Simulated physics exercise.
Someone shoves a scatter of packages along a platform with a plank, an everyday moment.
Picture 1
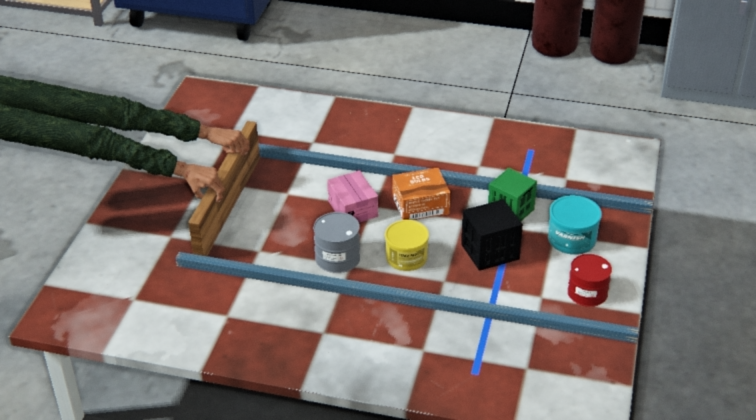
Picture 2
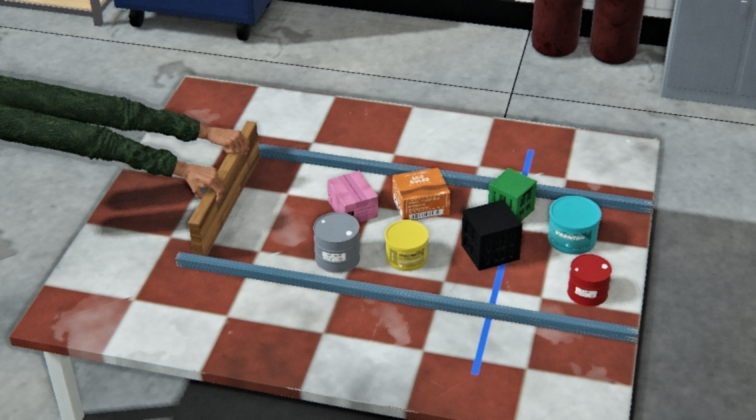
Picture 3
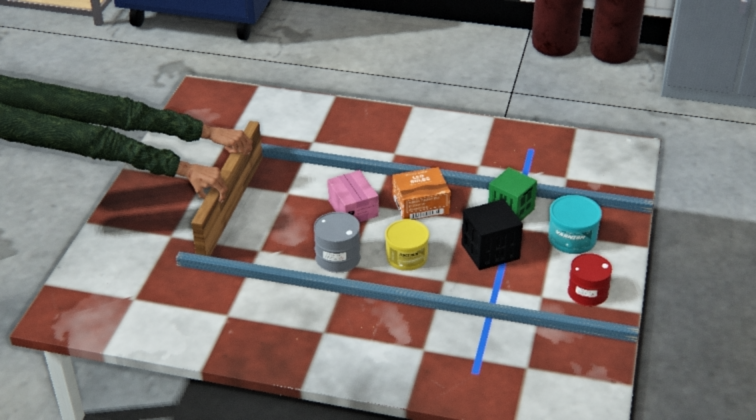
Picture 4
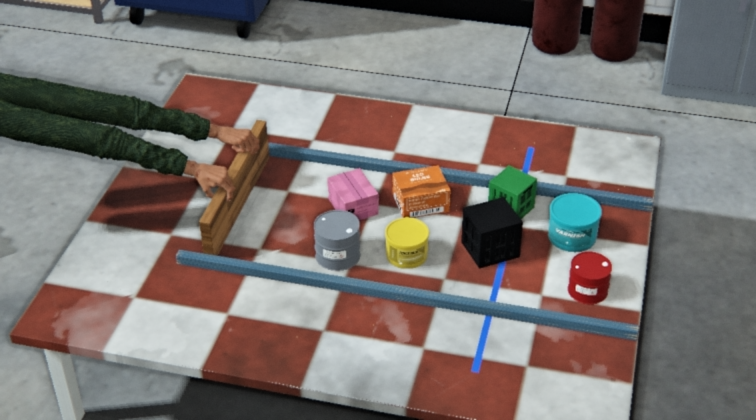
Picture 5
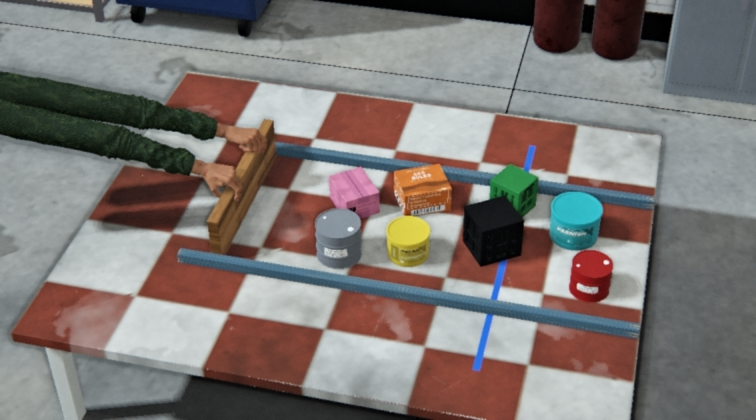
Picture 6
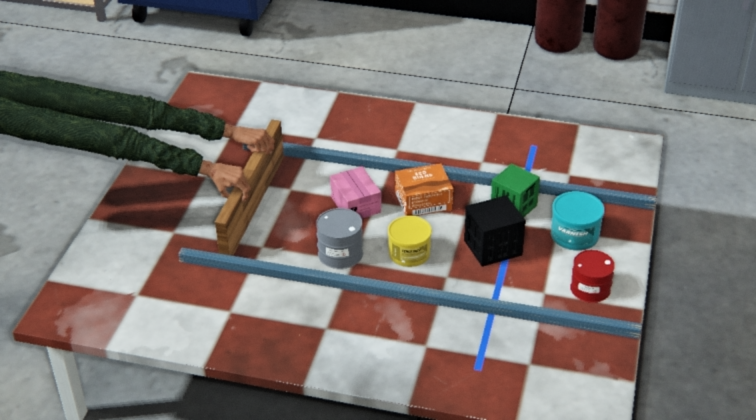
Two hands slide a wooden plank slightly right across a checkered table toward scattered, unmoving packages.
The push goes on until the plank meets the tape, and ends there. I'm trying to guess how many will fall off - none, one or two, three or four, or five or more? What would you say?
After that push, what drops off the edge is none whatsoever.
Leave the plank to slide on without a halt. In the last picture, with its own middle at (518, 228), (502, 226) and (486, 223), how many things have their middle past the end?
0; 0; 0.
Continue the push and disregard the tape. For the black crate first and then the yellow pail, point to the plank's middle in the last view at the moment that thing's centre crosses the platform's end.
Roughly (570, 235); for the second one, roughly (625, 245).
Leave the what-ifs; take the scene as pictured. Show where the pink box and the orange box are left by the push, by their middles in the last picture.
Final positions - pink box around (534, 229), orange box around (576, 212).
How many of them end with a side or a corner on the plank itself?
Contact count: 2.
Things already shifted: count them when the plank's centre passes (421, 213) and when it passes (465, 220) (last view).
6, then 7.
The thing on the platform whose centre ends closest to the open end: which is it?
That's the turquoise pail.
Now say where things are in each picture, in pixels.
The first picture shows red canister (589, 280); turquoise pail (574, 225); green crate (512, 197); plank (227, 188); tape (506, 250).
The second picture shows turquoise pail (574, 225); pink box (353, 199).
The third picture shows green crate (512, 197); yellow pail (407, 245).
The fourth picture shows red canister (590, 278); black crate (492, 232).
The fifth picture shows turquoise pail (575, 221); grey canister (339, 239).
The sixth picture shows red canister (592, 276); turquoise pail (577, 221); green crate (515, 193); plank (252, 187); tape (509, 246).
A little later, none off yet; red canister at rest near (592, 276); turquoise pail at rest near (577, 221); green crate at rest near (515, 193).
Next, none off yet; red canister at rest near (592, 276); turquoise pail at rest near (577, 221); green crate shifted about its own width near (537, 192).
When it is over, the number that fall off is zero.
